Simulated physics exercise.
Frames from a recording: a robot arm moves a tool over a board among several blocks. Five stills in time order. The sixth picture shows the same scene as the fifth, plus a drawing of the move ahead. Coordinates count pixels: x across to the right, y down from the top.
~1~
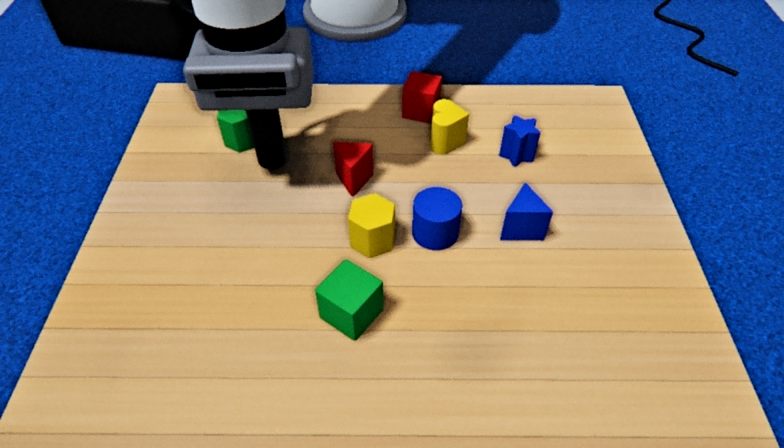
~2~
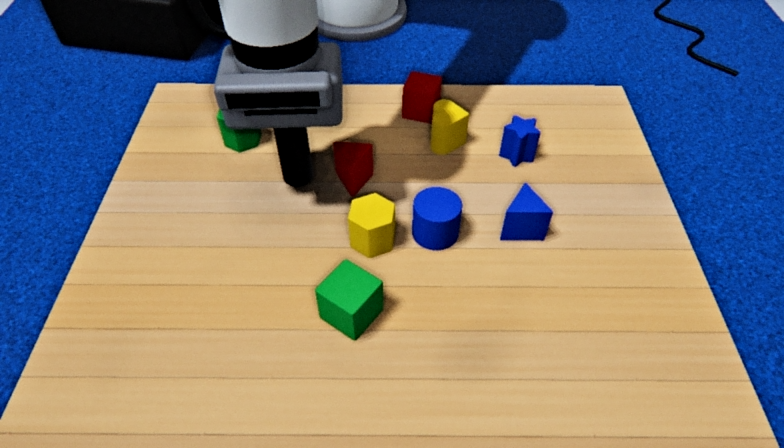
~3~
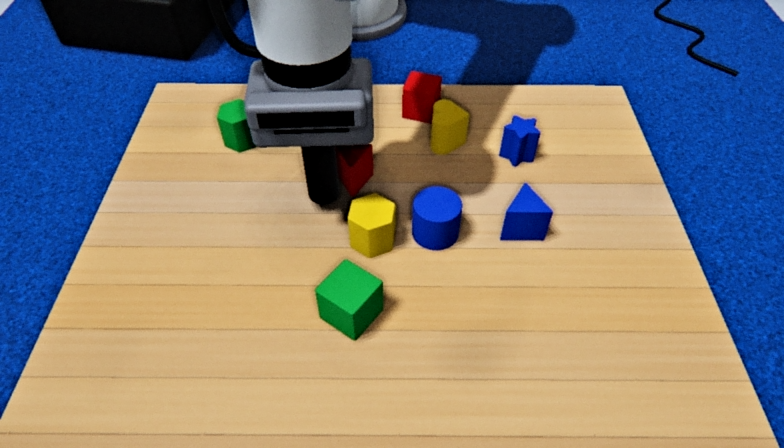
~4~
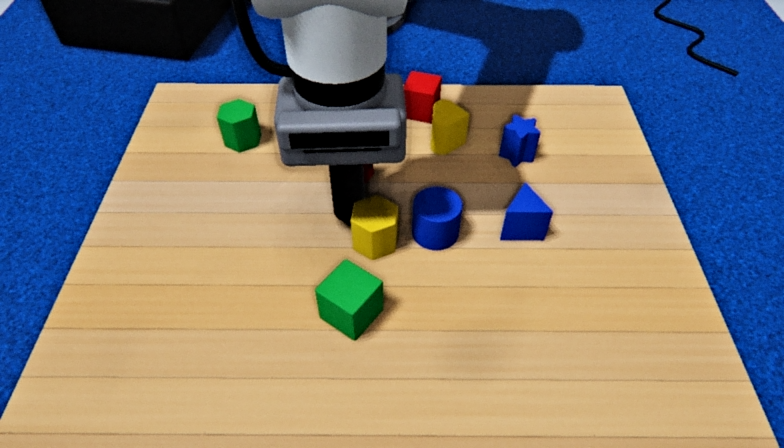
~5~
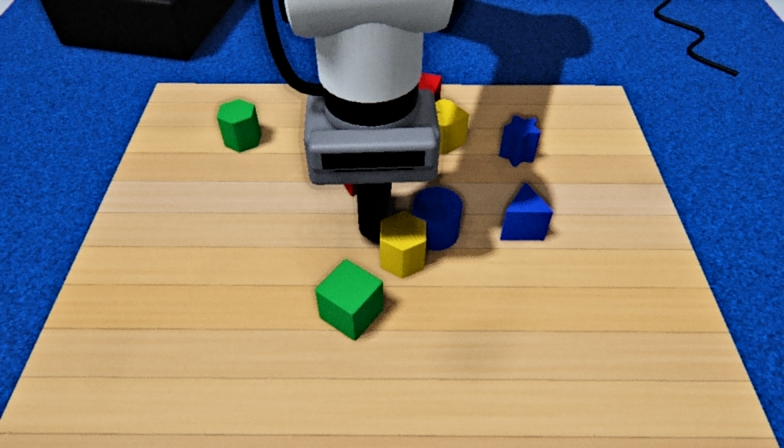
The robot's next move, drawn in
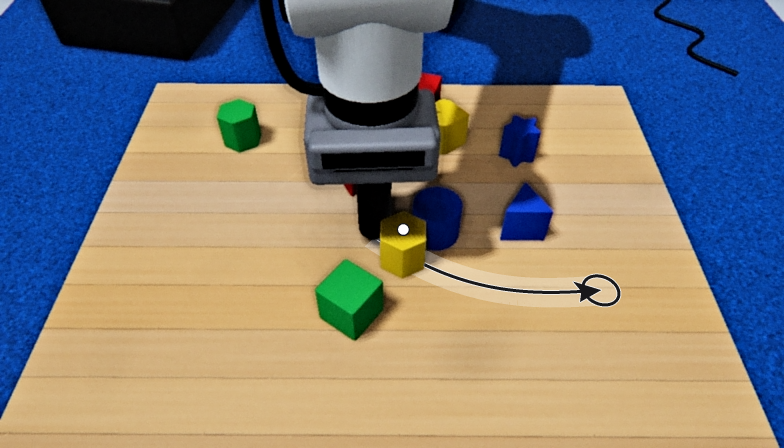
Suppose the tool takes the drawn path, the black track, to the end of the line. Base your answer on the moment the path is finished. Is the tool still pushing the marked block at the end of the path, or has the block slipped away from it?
Shed along the way.
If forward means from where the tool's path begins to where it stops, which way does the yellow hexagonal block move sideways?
Facing from start to end, it shifts right.
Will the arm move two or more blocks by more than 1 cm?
No.
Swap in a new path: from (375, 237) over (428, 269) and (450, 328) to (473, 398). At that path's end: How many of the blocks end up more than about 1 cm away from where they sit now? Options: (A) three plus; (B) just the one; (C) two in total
Option B.
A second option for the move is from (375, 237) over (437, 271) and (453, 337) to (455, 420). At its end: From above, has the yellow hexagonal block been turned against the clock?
I'd say yes.
Path on the board, from (375, 237) by way of (440, 272) and (519, 291) to (601, 290); the dot is on the yellow hexagonal block.
What follows on the original path. One third of the way, tool (442, 263); yellow hexagonal block (477, 268).
Two thirds of the way, tool (523, 283); yellow hexagonal block (541, 301), turned 65° clockwise.
At the end, tool (605, 282); yellow hexagonal block (545, 302), turned 75° clockwise; blue cylinder in place.
